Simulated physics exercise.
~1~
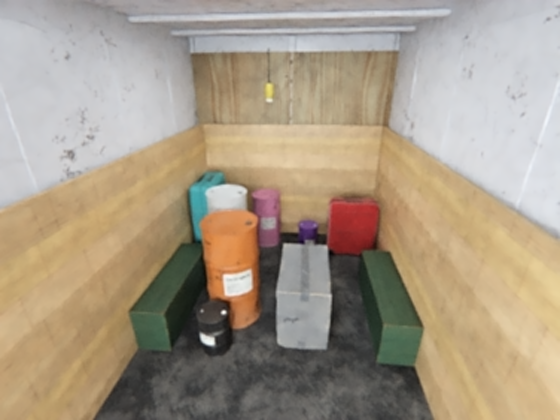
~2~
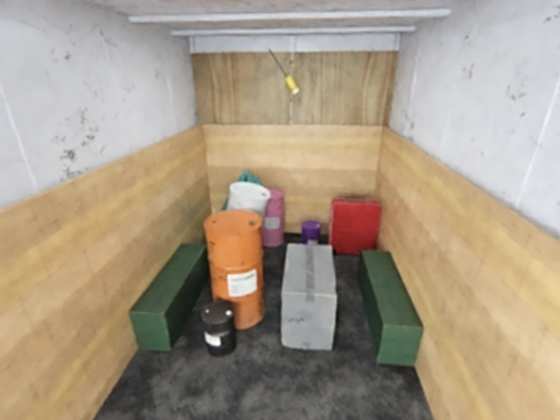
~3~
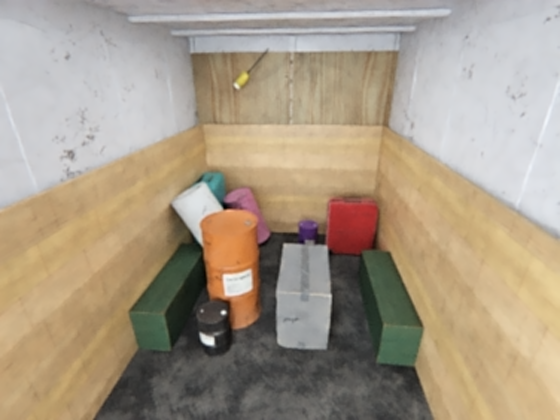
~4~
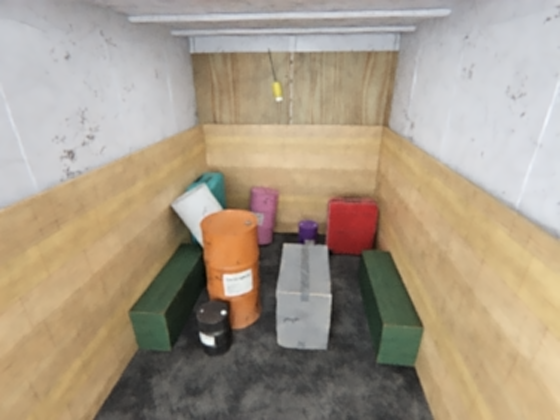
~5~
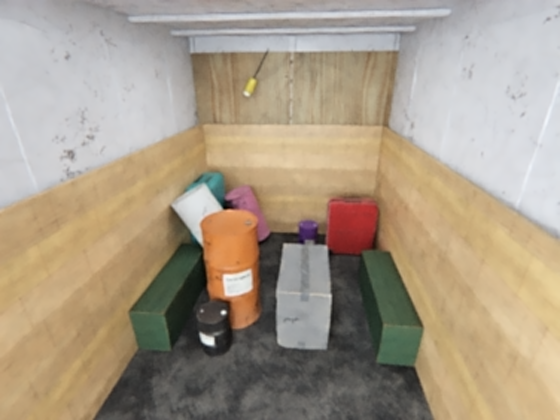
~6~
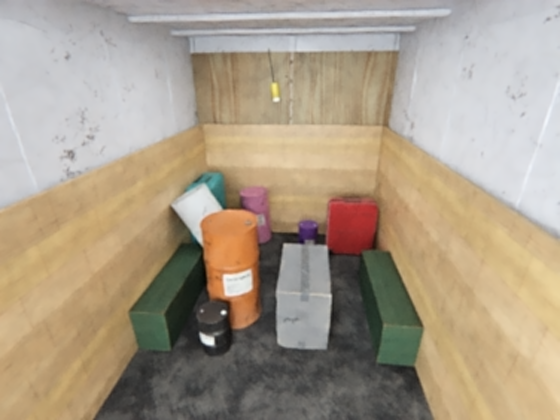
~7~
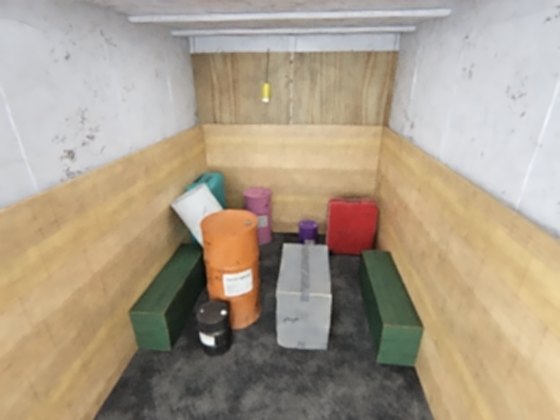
A large orange drum stands left of centre in the load bay of a van, seen from the rear, with a small black canister before it and a grey box to its right. Green wheel boxes line both sides, and turquoise, white, pink, purple and red items stand towards the bulkhead. As a yellow object hanging above swings, the turquoise case and white drum tip right. Then they swing back left with the pink drum, which rocks upright, leans left again and straightens. Finally the white drum remains leaning left beside the turquoise case, the pink drum stands upright, and the rest keep their places.
